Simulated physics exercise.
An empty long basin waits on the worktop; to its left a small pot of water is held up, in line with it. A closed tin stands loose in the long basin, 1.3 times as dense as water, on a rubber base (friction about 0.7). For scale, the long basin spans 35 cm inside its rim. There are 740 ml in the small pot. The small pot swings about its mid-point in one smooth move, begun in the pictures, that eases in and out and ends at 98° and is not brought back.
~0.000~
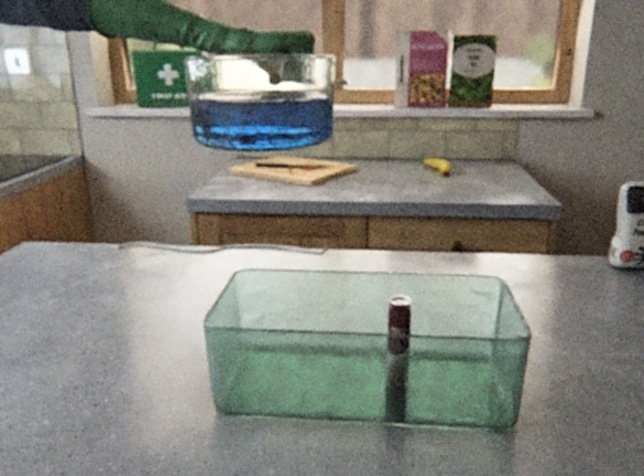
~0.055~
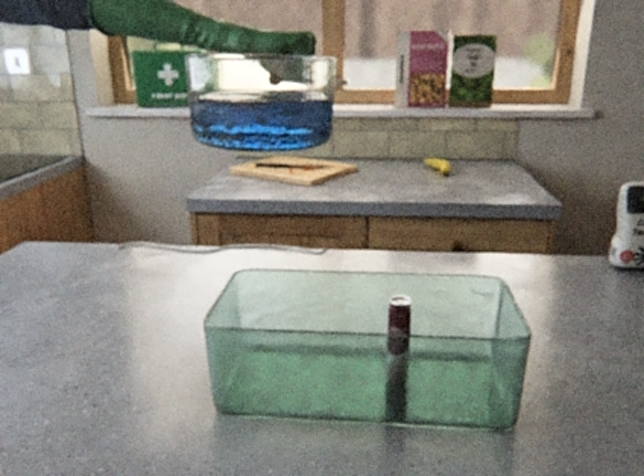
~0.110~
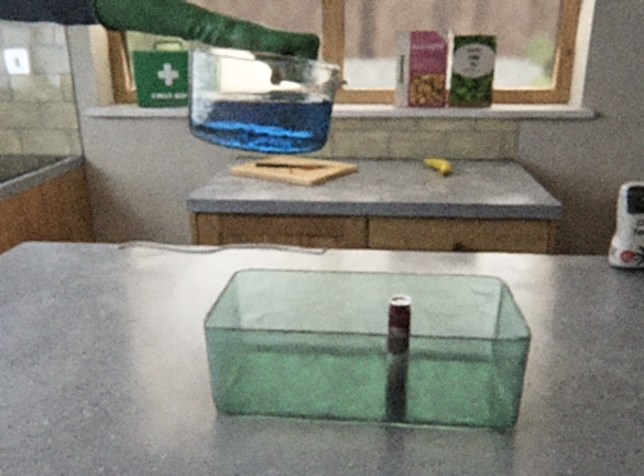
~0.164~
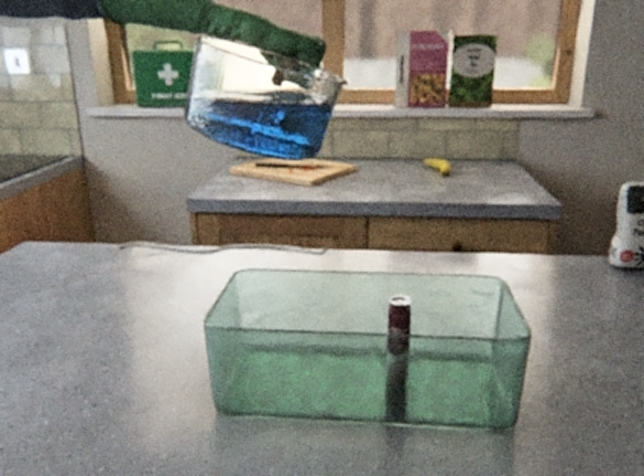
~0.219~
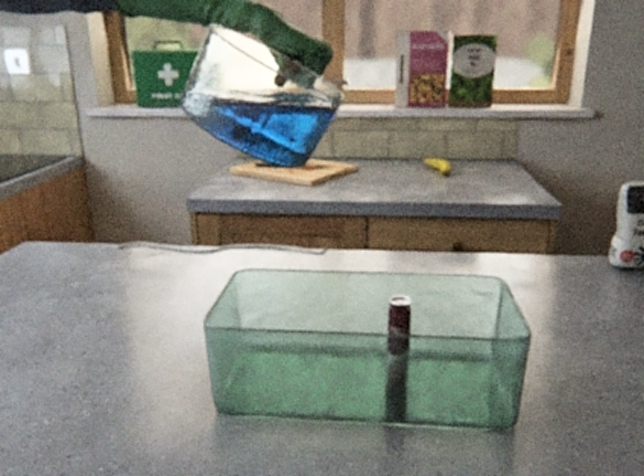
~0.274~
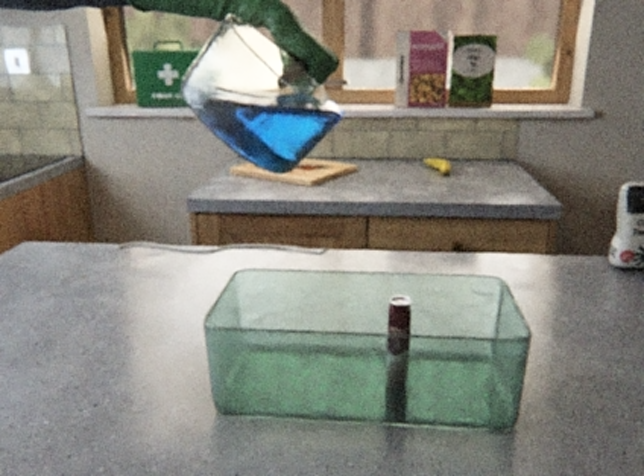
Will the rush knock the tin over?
It falls.
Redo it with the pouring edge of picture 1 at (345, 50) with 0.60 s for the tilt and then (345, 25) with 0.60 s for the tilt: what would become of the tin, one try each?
First it goes over; then it falls.
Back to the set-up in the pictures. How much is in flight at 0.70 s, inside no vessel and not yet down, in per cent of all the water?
Near 16 in a hundred.
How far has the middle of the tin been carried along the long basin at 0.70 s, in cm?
Some 0 cm.
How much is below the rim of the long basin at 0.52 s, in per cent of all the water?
Near 7 in a hundred.
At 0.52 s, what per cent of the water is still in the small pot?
Some 36 per cent.
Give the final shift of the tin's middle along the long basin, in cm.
Some 7.5 cm.
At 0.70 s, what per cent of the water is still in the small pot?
Some 14 per cent.
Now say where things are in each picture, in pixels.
Tilt 0°; pouring edge (333, 59); surface from (197, 97) to (330, 97); the long basin's rim runs from (220, 296) to (517, 306); the tin's top is at (400, 304), in the first frame.
Tilt 2°; pouring edge (335, 61); surface from (197, 96) to (331, 97), in the second frame.
Tilt 8°; pouring edge (338, 70); surface from (197, 96) to (331, 98), in the third frame.
Tilt 17°; pouring edge (341, 83); surface from (195, 94) to (333, 100), in the fourth frame.
Tilt 29°; pouring edge (342, 100); surface from (192, 90) to (336, 103), in the fifth frame.
Tilt 42°; pouring edge (339, 119); surface from (192, 83) to (335, 106); 1 per cent is over the edge, in the sixth frame.
By 0.52 s the tilt is 94° and 36 per cent is still to pour; the tin stands where it began.
By 0.70 s the tilt is 98° and 14 per cent is still to pour; the tin stands where it began.
By 0.89 s the tilt is 98° and 4 per cent is still to pour; the tin leans 17°.
By 1.10 s the tilt is 98° and 1 per cent is still to pour; the tin lies on its side.
At rest the tin lies on its side.
